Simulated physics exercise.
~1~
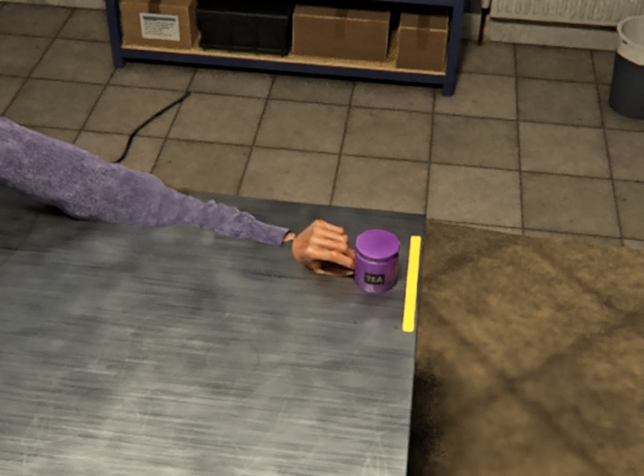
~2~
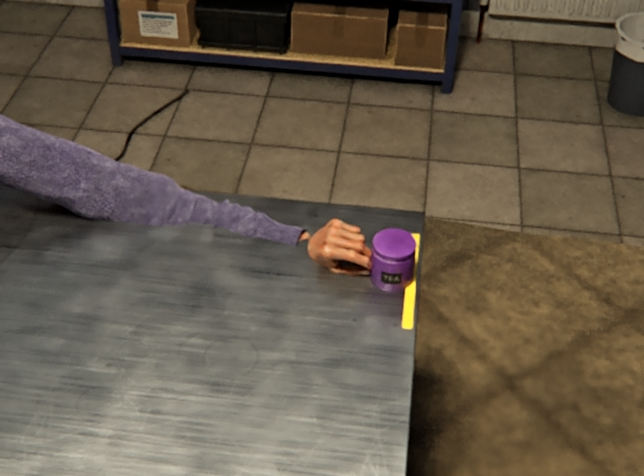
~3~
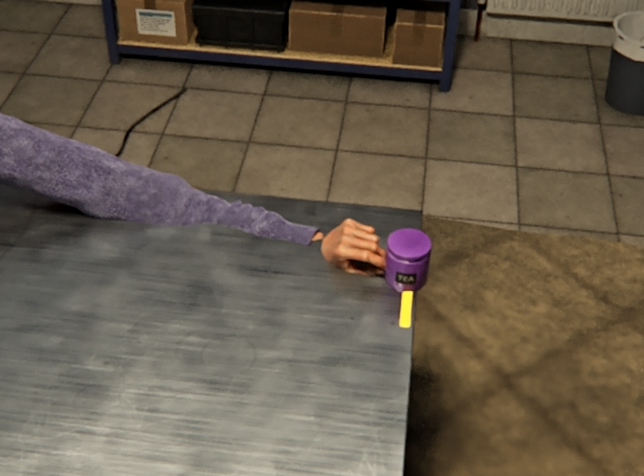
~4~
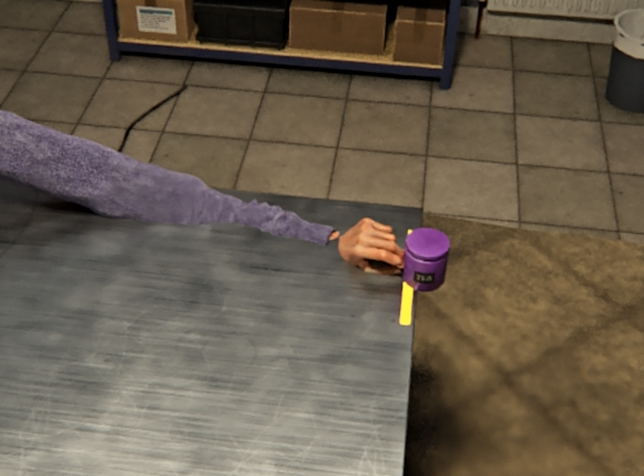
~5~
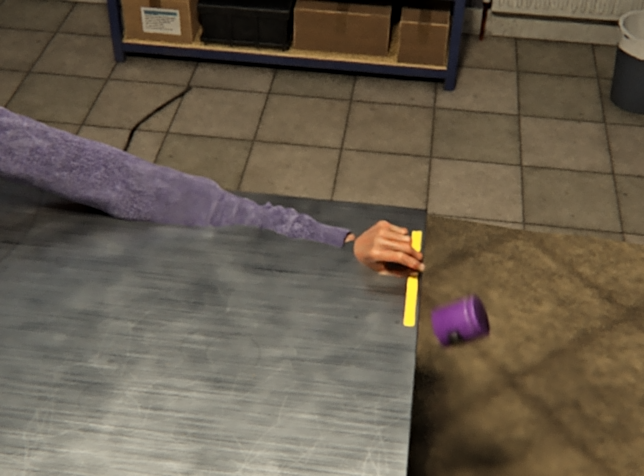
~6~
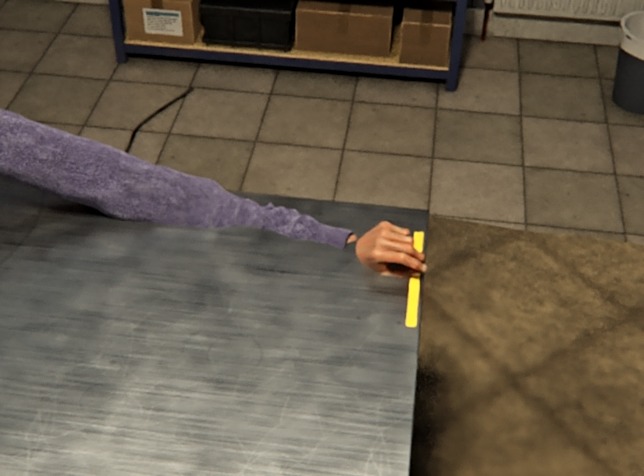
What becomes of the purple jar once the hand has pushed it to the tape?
The purple jar goes over the right edge, tips and falls off the table.
